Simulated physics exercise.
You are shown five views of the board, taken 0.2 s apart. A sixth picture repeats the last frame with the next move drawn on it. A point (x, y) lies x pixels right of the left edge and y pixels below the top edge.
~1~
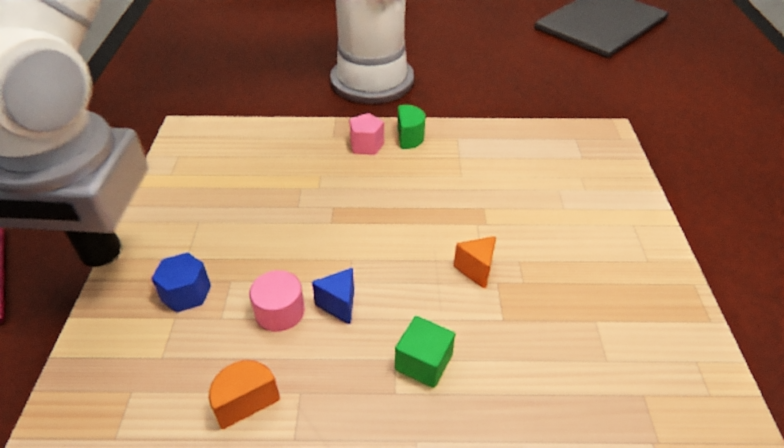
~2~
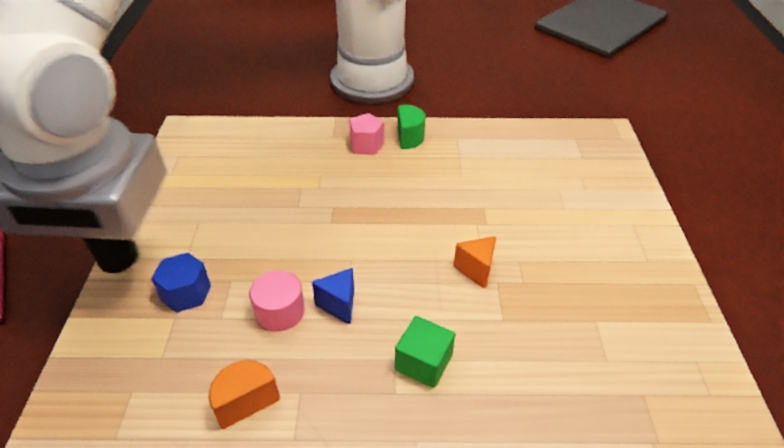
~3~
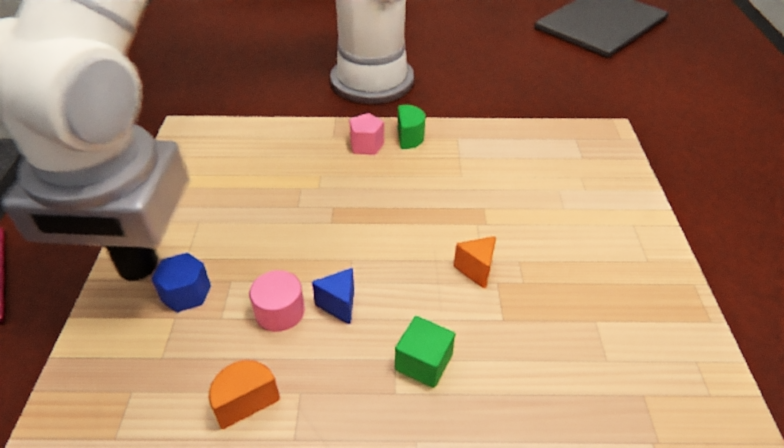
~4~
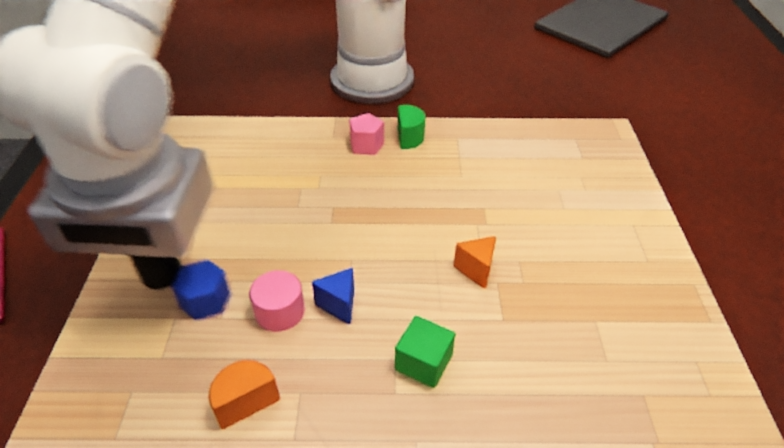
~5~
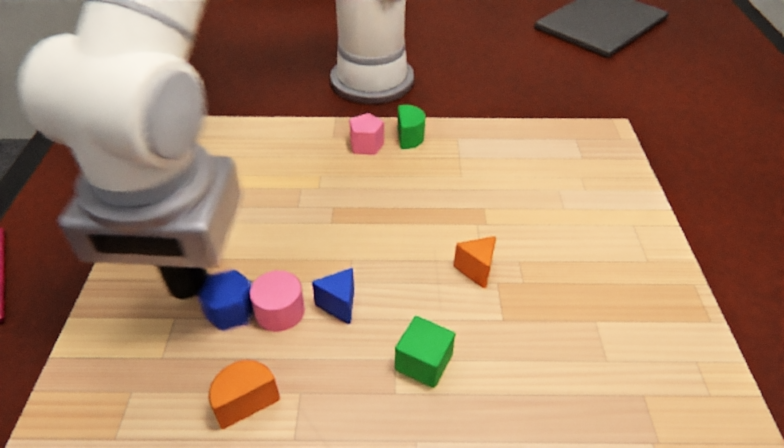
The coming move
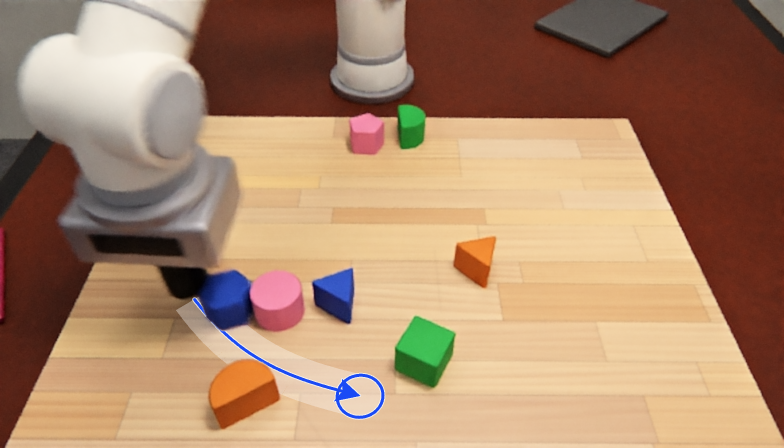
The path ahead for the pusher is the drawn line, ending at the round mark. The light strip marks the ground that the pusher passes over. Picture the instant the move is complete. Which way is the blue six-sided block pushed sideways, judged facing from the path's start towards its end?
Picture yourself facing from the start of the path to its end: The blue six-sided block moves off to your left.
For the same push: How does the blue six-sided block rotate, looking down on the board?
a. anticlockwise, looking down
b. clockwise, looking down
Option a.
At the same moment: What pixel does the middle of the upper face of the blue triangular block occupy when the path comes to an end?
Located at (371, 268).
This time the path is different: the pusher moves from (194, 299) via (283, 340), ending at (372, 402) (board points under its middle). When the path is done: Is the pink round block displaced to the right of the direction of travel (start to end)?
My answer is no.
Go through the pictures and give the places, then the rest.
In the first picture, tip of the pusher at (102, 253), middles of tops, blue six-sided block at (177, 270), orange half-round block at (238, 380), pink round block at (275, 289), blue triangular block at (337, 283).
In the second picture, pusher at (119, 259), nothing pushed.
In the third picture, pusher at (139, 266), nothing pushed.
In the fourth picture, pusher at (162, 274), blue six-sided block at (198, 278).
In the fifth picture, pusher at (188, 284), blue six-sided block at (225, 288), orange half-round block at (238, 380), pink round block at (275, 289), blue triangular block at (337, 283).
The line goes from (194, 299) over (233, 340) and (289, 374) to (360, 396).
On the path given first. One third of the way, pusher at (228, 325); blue six-sided block at (276, 315), turned 40° anticlockwise; pink round block at (320, 290); blue triangular block at (357, 277), turned 35° clockwise.
Two thirds of the way, pusher at (286, 359); blue six-sided block at (323, 325), turned 110° anticlockwise; orange half-round block at (244, 385), turned 25° clockwise; pink round block at (335, 283); blue triangular block at (371, 268), turned 35° clockwise.
At the end, pusher at (359, 381); blue six-sided block at (342, 325), turned 150° anticlockwise; orange half-round block at (244, 385), turned 25° clockwise; pink round block at (336, 283); blue triangular block at (371, 268), turned 35° clockwise.
